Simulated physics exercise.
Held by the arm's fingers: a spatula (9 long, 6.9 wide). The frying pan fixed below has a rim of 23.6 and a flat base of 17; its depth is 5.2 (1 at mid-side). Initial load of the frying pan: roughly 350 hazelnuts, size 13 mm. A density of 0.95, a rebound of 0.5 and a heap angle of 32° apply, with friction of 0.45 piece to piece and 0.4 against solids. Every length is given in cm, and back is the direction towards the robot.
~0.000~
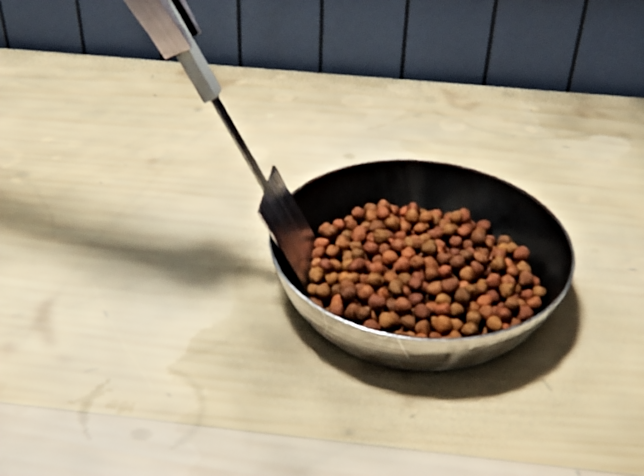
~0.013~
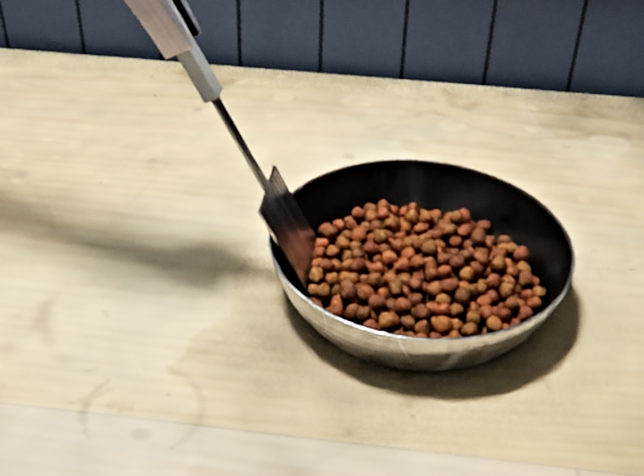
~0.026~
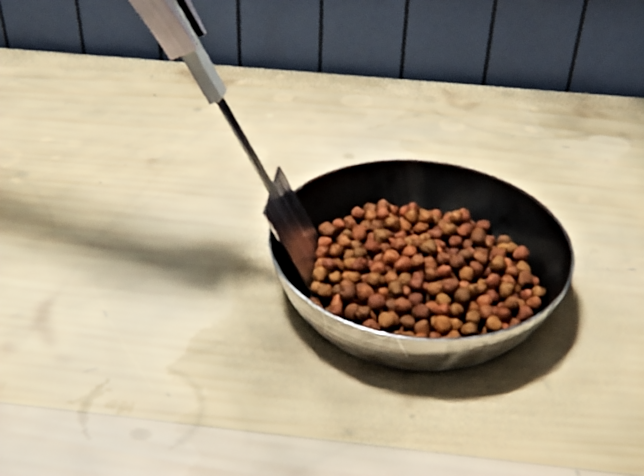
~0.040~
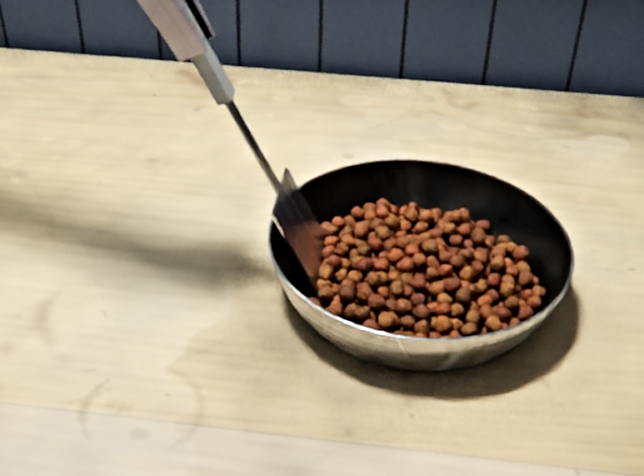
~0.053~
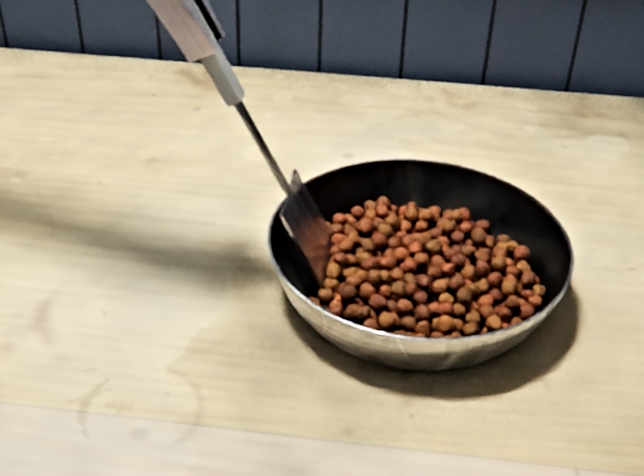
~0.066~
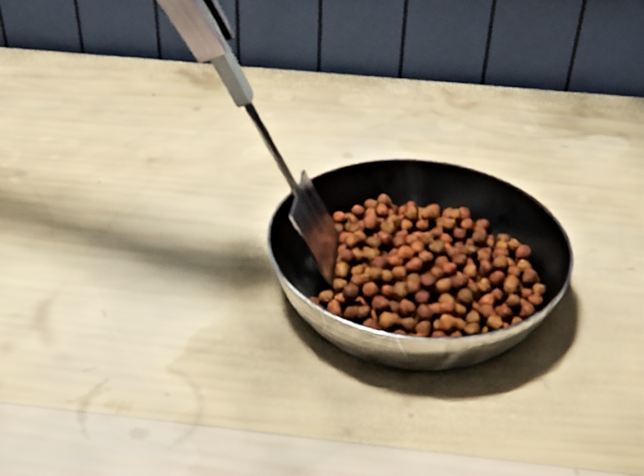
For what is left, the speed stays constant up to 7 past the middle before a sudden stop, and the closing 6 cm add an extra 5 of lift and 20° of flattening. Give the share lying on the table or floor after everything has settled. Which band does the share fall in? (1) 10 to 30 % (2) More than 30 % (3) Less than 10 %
Less than 10 % (3).
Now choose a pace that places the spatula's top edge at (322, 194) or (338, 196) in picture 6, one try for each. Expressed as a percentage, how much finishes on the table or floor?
About 15 and 20 per cent.
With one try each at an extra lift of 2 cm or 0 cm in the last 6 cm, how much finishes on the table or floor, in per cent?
Close to 0 and 0 percent respectively.
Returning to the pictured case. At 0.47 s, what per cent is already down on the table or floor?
Estimate: About 5 percent.
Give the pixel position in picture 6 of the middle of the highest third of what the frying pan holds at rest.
The middle lies somewhere around (502, 266).
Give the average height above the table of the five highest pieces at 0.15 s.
About 5 cm.
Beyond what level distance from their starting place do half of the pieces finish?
The figure is about 2 cm.
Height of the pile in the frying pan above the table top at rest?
Close to 6.5 centimetres high.
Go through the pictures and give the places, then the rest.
Spatula top edge at (266, 188), sloping 63°; upper third of the load around (420, 266), from x 315 to 540, top at y 210; 354 in the frying pan, in the first frame.
Spatula top edge at (267, 188), sloping 63°; upper third of the load around (420, 266), from x 315 to 540, top at y 210, in the second frame.
Spatula top edge at (271, 189), sloping 63°; upper third of the load around (417, 265), from x 315 to 540, top at y 210, in the third frame.
Spatula top edge at (279, 190), sloping 63°; upper third of the load around (412, 265), from x 315 to 540, top at y 205, in the fourth frame.
Spatula top edge at (288, 191), sloping 63°; upper third of the load around (411, 264), from x 315 to 540, top at y 205, in the fifth frame.
Spatula top edge at (297, 192), sloping 63°; upper third of the load around (412, 265), from x 315 to 540, top at y 205; 354 in the frying pan, in the sixth frame.
By 0.15 s, sloping 63°, highest piece 5 above the table; 354 in the frying pan.
By 0.23 s, sloping 54°, highest piece 7 above the table; 354 in the frying pan.
By 0.47 s, sloping 43°, highest piece 6 above the table; 342 in the frying pan, 12 on the table or floor.
By 1.52 s, sloping 43°, highest piece 6 above the table; 341 in the frying pan, 13 on the table or floor.
Final count, 341 in the frying pan, 13 on the table or floor. That is 4 % on the table or floor.
